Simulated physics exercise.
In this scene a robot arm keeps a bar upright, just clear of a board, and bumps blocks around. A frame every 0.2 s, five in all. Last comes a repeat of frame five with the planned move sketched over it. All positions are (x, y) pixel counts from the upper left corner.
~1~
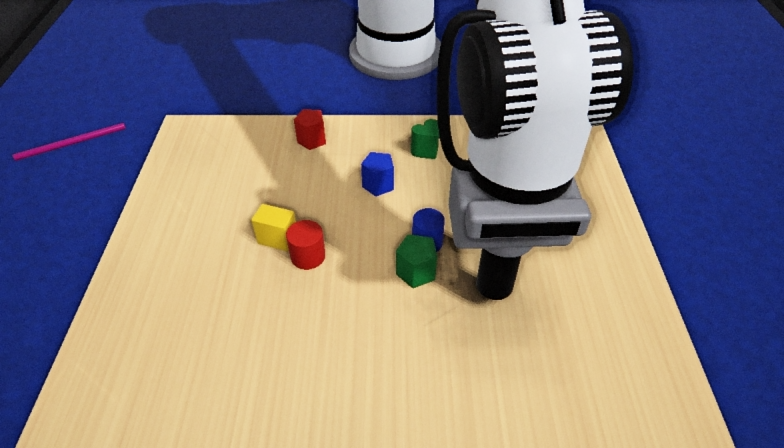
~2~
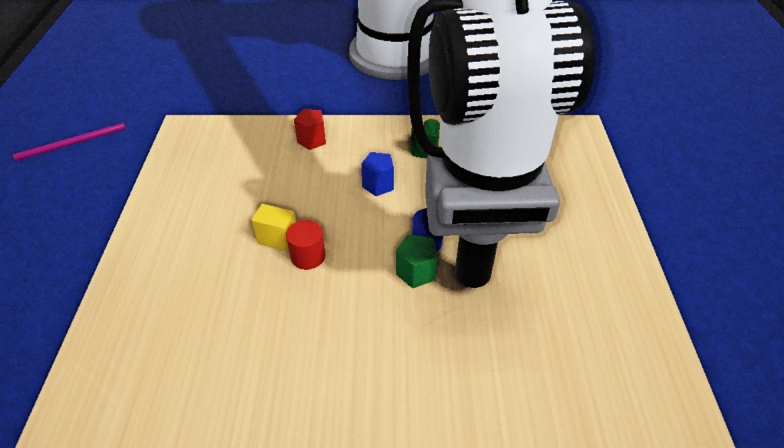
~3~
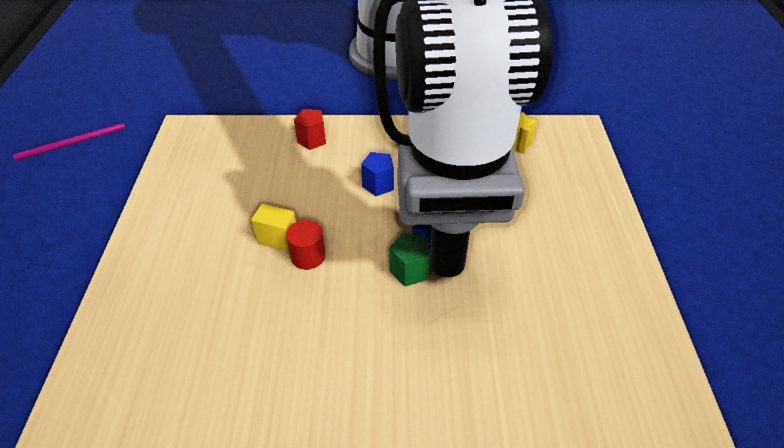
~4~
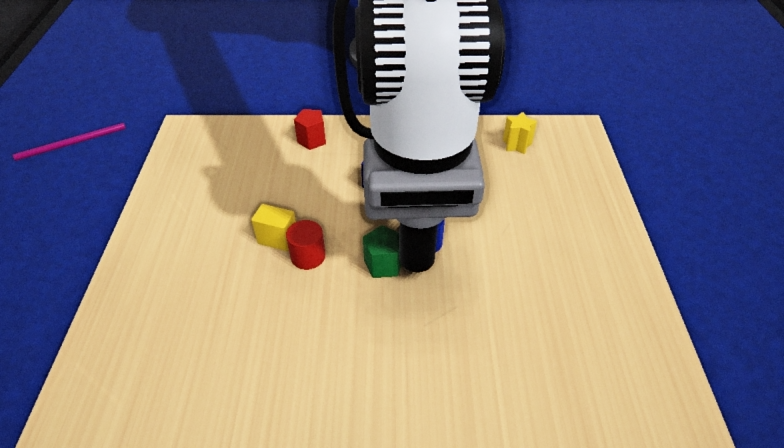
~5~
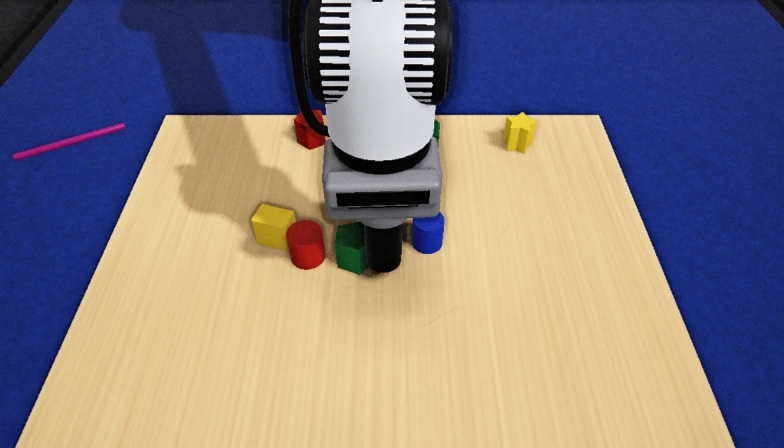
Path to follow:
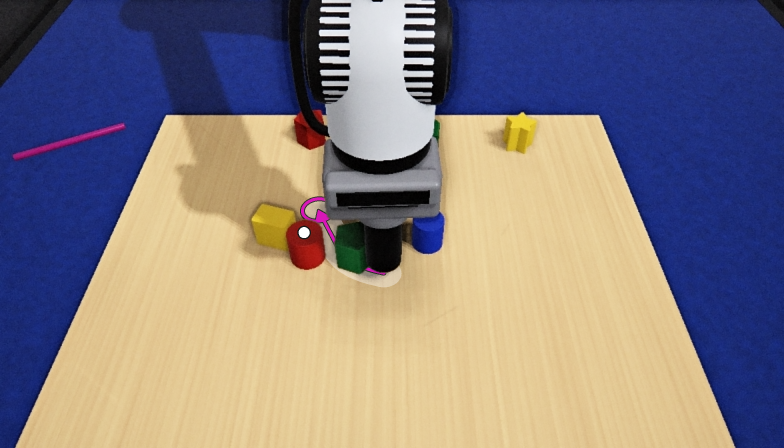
A white robot arm with a black cylindrical tip reaches over a pale wooden board on a blue surface, seen from a raised, steady front view. Red, yellow, green and blue blocks are scattered across the board, with a pink stick lying off to the left. The arm sweeps left, meets the green pentagonal block and pushes it past the blue cylinder towards the red cylinder.
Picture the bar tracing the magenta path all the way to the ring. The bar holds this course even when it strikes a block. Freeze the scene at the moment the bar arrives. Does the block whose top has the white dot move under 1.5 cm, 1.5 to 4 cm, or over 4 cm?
Between 1.5 and 4 cm.
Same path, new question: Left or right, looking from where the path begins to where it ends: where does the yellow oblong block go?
It's going to go left.
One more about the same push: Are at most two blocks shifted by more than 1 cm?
I expect not.
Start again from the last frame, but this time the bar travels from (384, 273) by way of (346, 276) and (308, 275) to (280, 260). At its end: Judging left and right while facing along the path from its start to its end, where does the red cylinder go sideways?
It is pushed towards the right-hand side.
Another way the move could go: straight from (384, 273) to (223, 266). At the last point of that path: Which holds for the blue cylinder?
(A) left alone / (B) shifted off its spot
The correct letter is A.
The drawn path runs from (384, 273) by way of (349, 260) and (331, 234) to (318, 210); the dot is on the red cylinder.
The first path, step by step. One third of the way, bar at (347, 245); yellow oblong block at (259, 214), turned 35° clockwise; red cylinder at (281, 233); green pentagon at (317, 223).
Two thirds of the way, bar at (329, 220); yellow oblong block at (254, 212), turned 45° clockwise; red cylinder at (272, 233); green pentagon at (293, 210), turned 50° anticlockwise.
At the end, bar at (316, 196); yellow oblong block at (254, 212), turned 45° clockwise; red cylinder at (272, 233); green pentagon at (288, 207), turned 70° anticlockwise; blue cylinder not moved.
